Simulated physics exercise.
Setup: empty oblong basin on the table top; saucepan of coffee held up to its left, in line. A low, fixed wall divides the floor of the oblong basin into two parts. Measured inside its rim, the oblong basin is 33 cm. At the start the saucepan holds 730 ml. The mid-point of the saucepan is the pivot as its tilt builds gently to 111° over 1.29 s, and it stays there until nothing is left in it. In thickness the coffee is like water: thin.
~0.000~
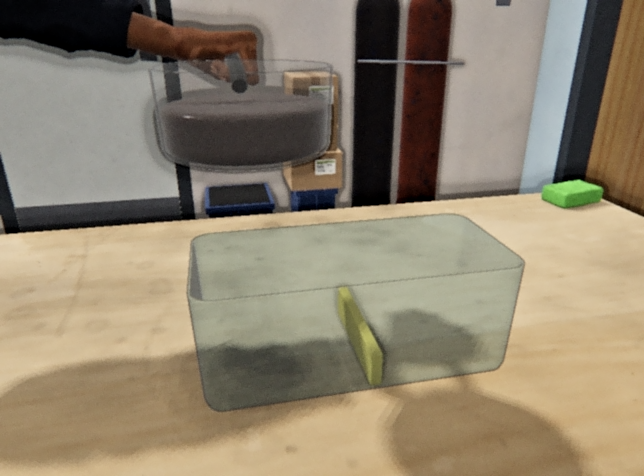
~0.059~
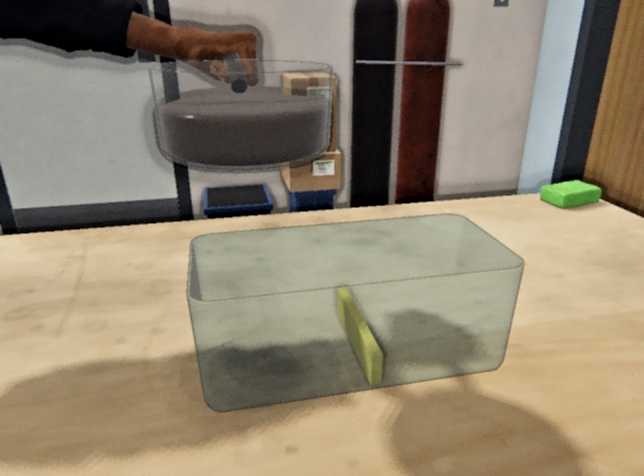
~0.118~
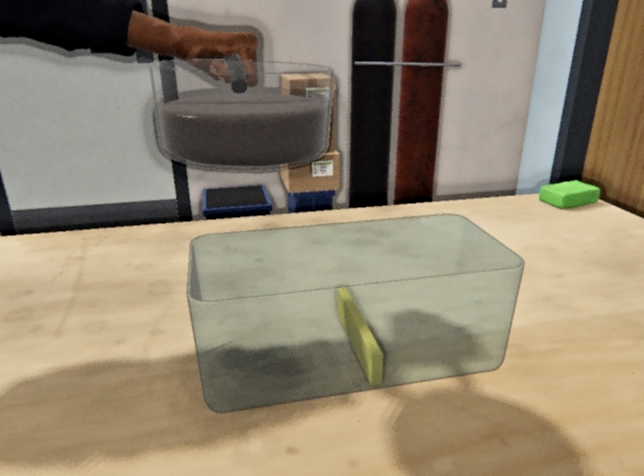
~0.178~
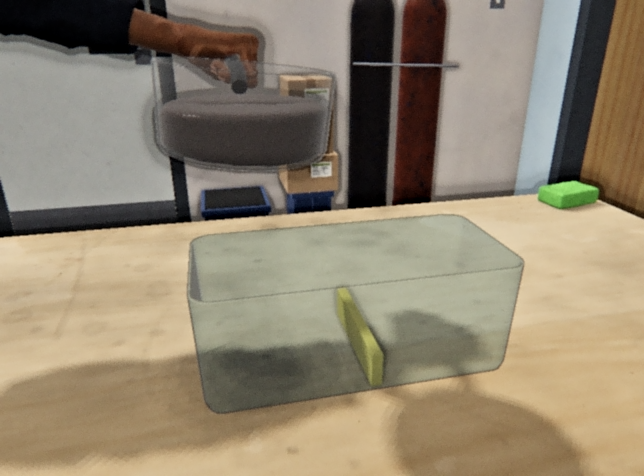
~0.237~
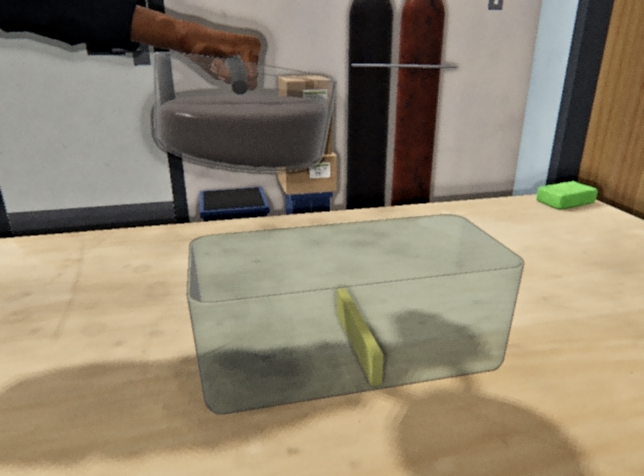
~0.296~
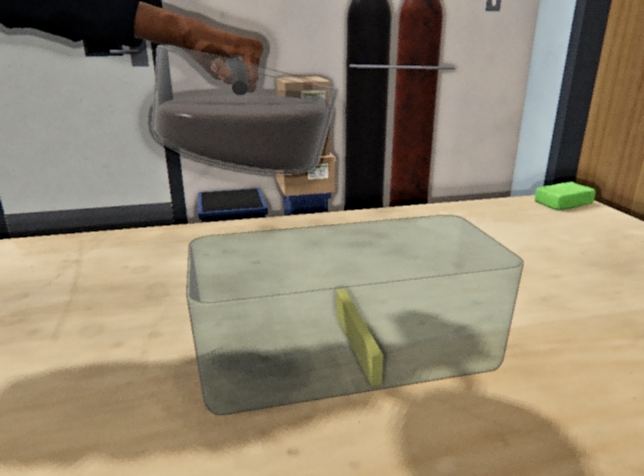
The video shows a hand holding a clear saucepan of dark coffee above and to the left of an empty, see-through oblong basin on a wooden table top; the saucepan starts level, then gradually tilts slightly, its right side lowering.
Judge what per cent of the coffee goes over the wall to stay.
67 percent, roughly.
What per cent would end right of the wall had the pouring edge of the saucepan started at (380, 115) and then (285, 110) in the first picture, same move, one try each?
90 in a hundred, followed by 15 in a hundred.
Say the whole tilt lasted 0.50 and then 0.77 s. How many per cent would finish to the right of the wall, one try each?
I'd expect close to 45 per cent and then close to 55 per cent.
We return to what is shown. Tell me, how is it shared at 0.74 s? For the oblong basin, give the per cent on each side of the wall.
Lab note: Left near 1 %, right near 8.
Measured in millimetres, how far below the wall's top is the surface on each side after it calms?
Left about 30 mm, while the right is about 16 mm.
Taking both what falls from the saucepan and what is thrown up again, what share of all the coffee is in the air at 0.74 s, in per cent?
It comes to about 32 percent.
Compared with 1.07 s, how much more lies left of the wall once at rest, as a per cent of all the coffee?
Some 18 per cent.
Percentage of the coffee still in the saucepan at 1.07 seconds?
Near 10 in a hundred.
By 0.74 s the tilt is 69° and 59 per cent is still to pour, 1 is left of the wall and 8 right of it.
By 1.07 s the tilt is 103° and 10 per cent is still to pour, 15 is left of the wall and 64 right of it.
By 1.42 s the tilt is 111° and 0 per cent is still to pour, 32 is left of the wall and 66 right of it.
By 1.79 s the tilt is 111° and 0 per cent is still to pour, 33 is left of the wall and 67 right of it.
At rest 33 per cent lies left of the wall, 67 right of it and 1 outside.
